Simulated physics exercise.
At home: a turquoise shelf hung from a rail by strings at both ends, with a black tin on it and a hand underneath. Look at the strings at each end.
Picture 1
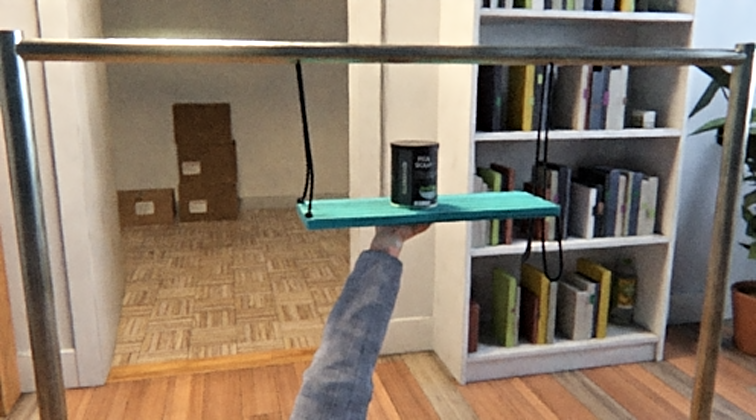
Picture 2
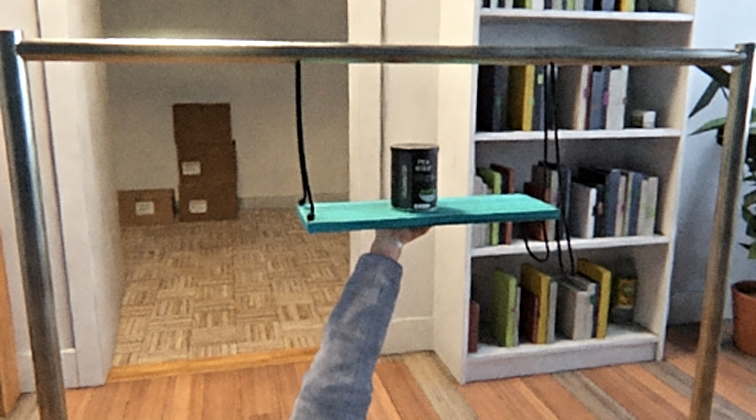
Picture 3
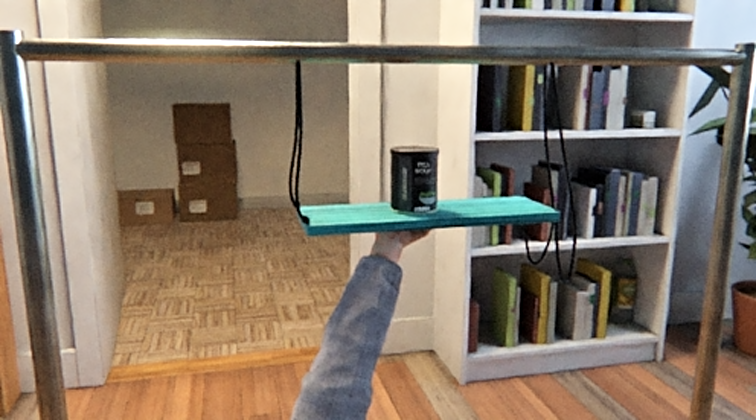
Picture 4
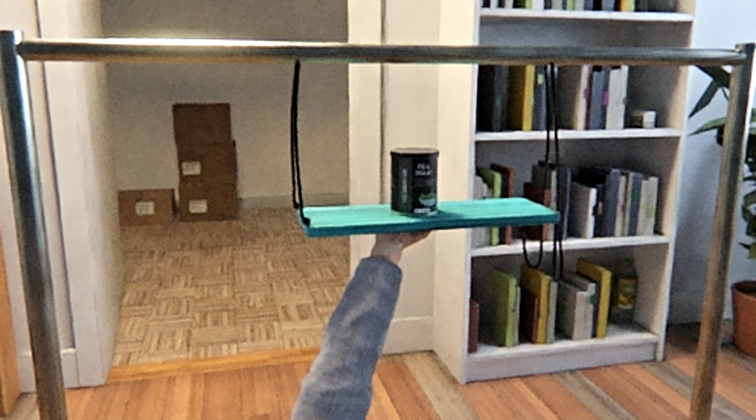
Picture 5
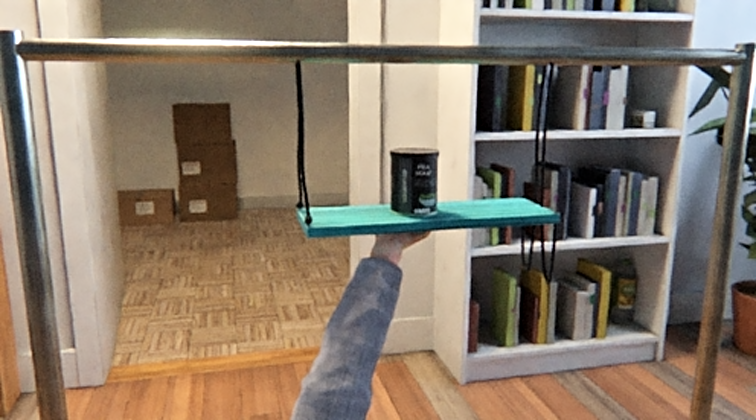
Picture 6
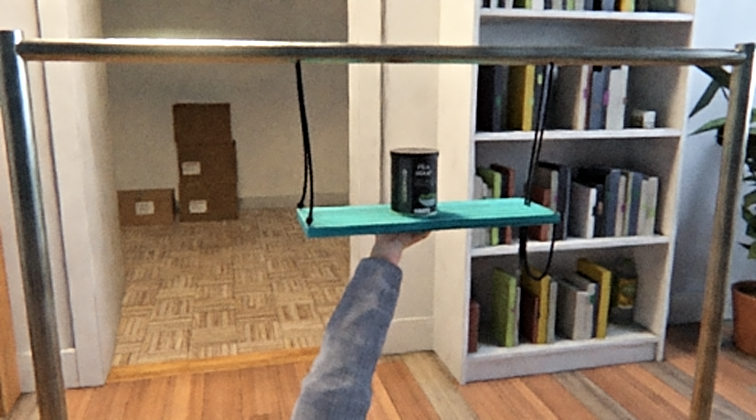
A hand holds up a turquoise shelf with a black tin while slack right strings sway.
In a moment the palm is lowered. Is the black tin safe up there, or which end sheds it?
As it turns out, the black tin tumbles from the right end.
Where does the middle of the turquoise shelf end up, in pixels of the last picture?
Near (408, 294).
Then, 0.60 s on from there, board tipped 37° down to the right; tin falling.
Then, 1.20 s on from there, board tipped 44° down to the right; tin on the floor.
In the end, board tipped 40° down to the right; tin on the floor. The black tin is shed rightwards.
